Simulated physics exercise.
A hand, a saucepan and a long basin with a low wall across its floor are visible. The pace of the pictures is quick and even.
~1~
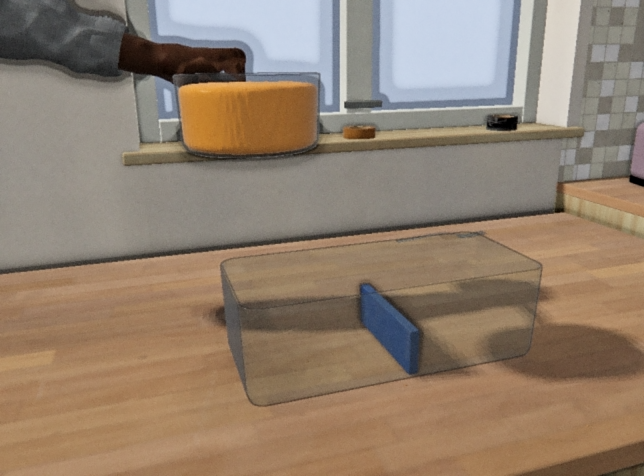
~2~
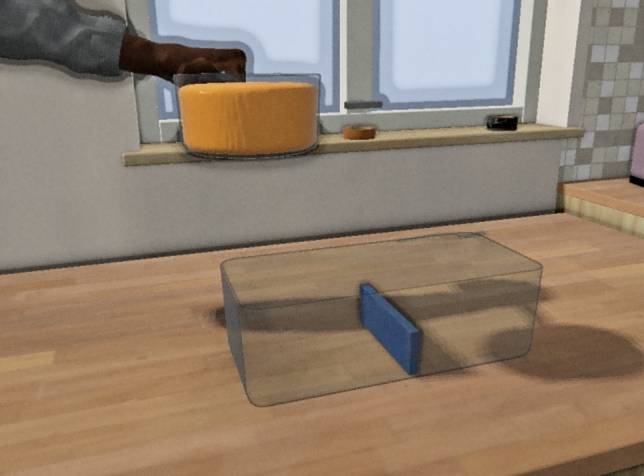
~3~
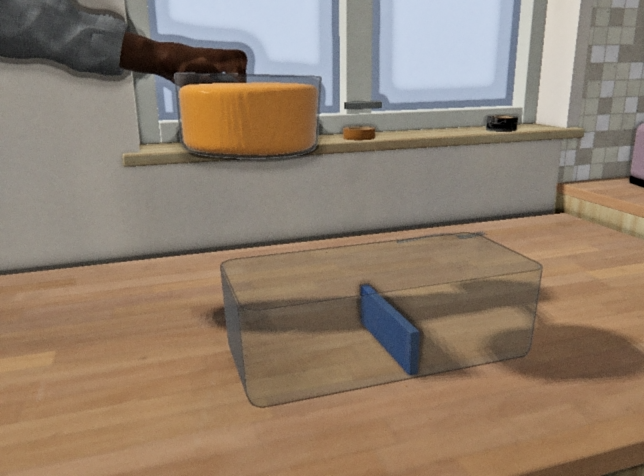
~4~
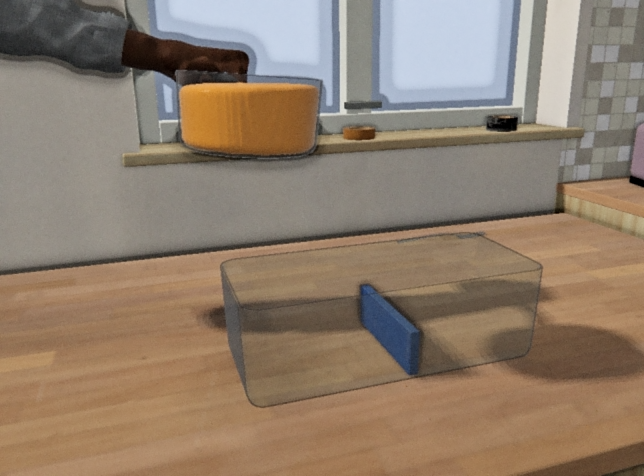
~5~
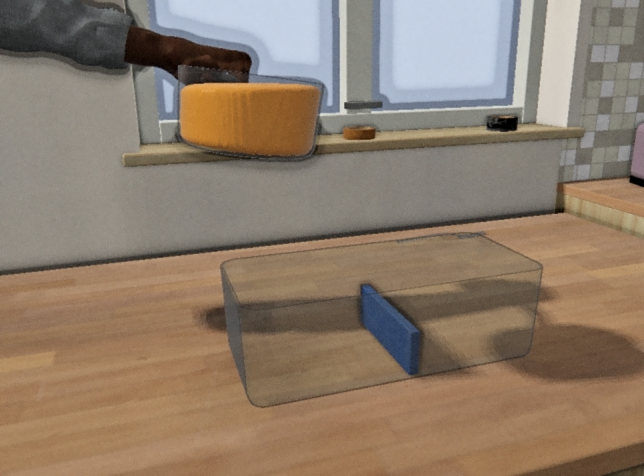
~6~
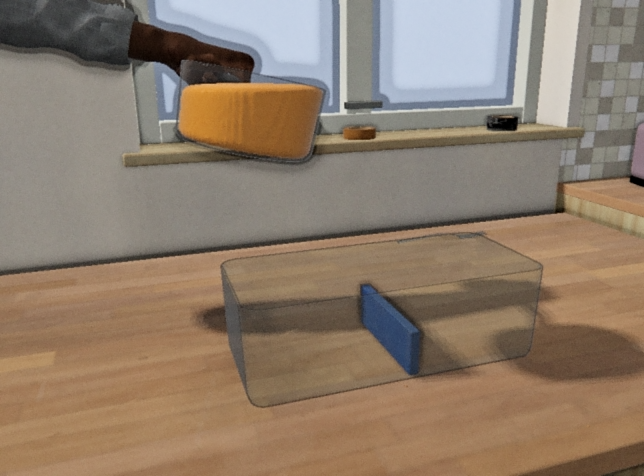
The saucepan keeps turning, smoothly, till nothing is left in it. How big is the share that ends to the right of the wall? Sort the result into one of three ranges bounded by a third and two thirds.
It falls in the middle range, a third to two thirds.
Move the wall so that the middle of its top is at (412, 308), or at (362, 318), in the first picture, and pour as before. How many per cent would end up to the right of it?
With the first placement it is 5 %, with the second 70 %.
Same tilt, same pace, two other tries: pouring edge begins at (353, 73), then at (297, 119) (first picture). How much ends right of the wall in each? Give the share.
Roughly 75 percent on the first try and 5 percent on the second.
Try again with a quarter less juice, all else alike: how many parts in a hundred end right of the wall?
That works out to some 25 %.
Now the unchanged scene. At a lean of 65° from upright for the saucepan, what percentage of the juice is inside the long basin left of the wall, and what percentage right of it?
On the left 5 per cent, on the right 5 per cent.
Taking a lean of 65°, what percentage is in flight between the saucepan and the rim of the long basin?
It comes to 35 per cent or so.
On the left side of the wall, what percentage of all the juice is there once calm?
About 55 percent.
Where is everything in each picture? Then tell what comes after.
In the first frame, tilt 0°; pouring edge (316, 75); surface from (178, 88) to (313, 85); the long basin's rim runs from (229, 285) to (507, 249); the wall's top is at (387, 307).
In the second frame, tilt 1°; pouring edge (316, 76); surface from (179, 88) to (313, 86).
In the third frame, tilt 2°; pouring edge (317, 79); surface from (179, 89) to (313, 86).
In the fourth frame, tilt 5°; pouring edge (318, 82); surface from (180, 88) to (314, 88).
In the fifth frame, tilt 8°; pouring edge (320, 86); surface from (181, 89) to (315, 88).
In the sixth frame, tilt 13°; pouring edge (321, 92); surface from (182, 90) to (318, 88).
A moment on, the tilt is 65° and 54 per cent is still to pour, 6 is left of the wall and 5 right of it.
Next, the tilt is 96° and 11 per cent is still to pour, 32 is left of the wall and 44 right of it.
Then the tilt is 102° and 1 per cent is still to pour, 51 is left of the wall and 45 right of it.
Later the tilt is 102° and 0 per cent is still to pour, 53 is left of the wall and 45 right of it.
At rest 53 per cent lies left of the wall, 45 right of it and 2 outside.
